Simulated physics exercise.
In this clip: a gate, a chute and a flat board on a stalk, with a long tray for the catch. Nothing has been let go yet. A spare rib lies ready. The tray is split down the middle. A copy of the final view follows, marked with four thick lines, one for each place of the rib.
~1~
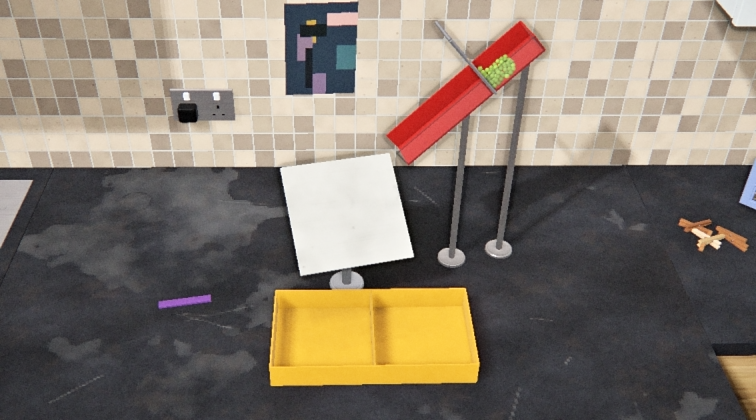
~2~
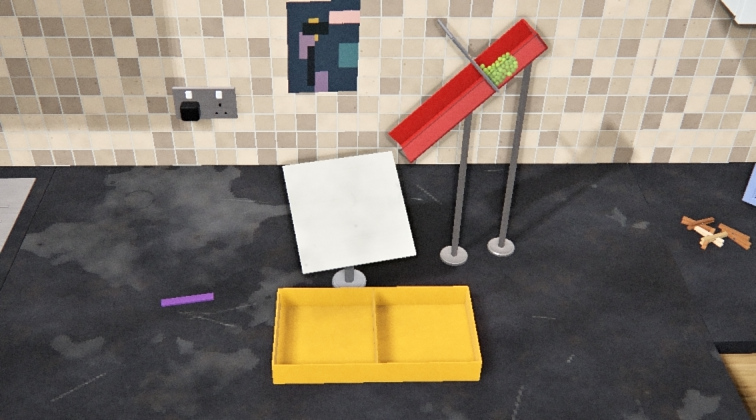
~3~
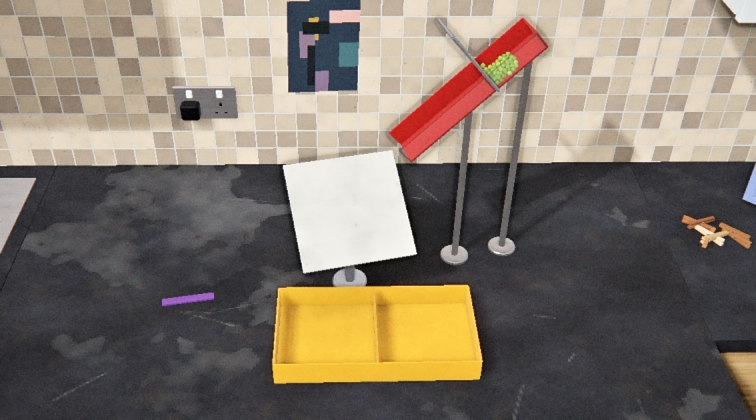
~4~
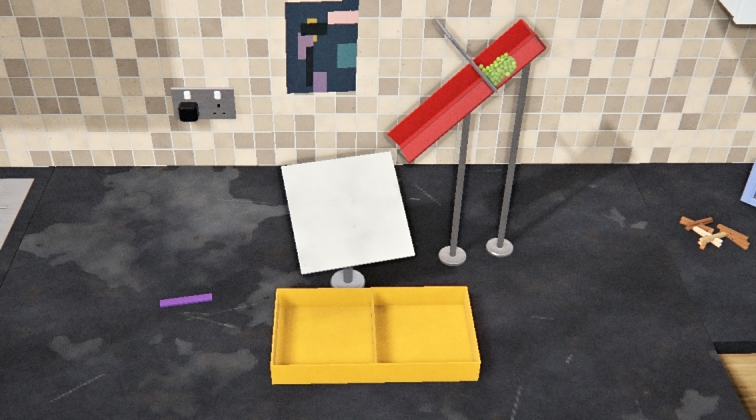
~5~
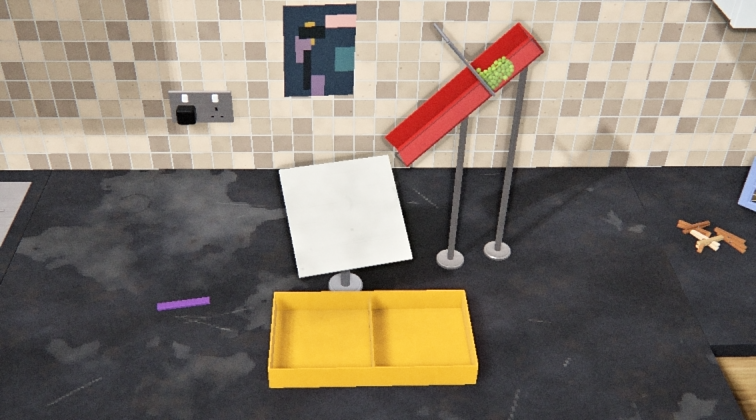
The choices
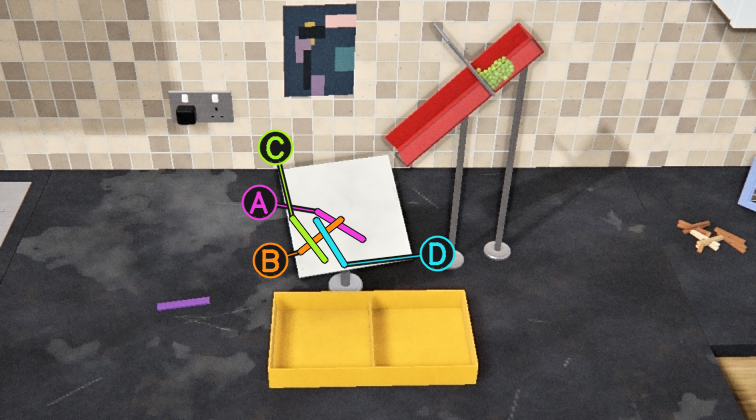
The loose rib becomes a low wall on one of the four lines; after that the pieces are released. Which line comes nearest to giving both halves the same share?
Go for D.
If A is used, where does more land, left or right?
More lands on the right.
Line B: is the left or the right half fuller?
More lands on the left.
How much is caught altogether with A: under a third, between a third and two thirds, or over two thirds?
Over two thirds.
On the marked copy, line A from (317, 211) to (362, 239); line B from (341, 219) to (300, 251); line C from (292, 218) to (324, 260); line D from (316, 220) to (344, 264).
With A, of what is caught, a small part in the left half, nearly all in the right.
With B, of what is caught, most in the left half, about a quarter in the right.
With C, of what is caught, most in the left half, about a quarter in the right.
With D, of what is caught, about half in the left half, about half in the right.
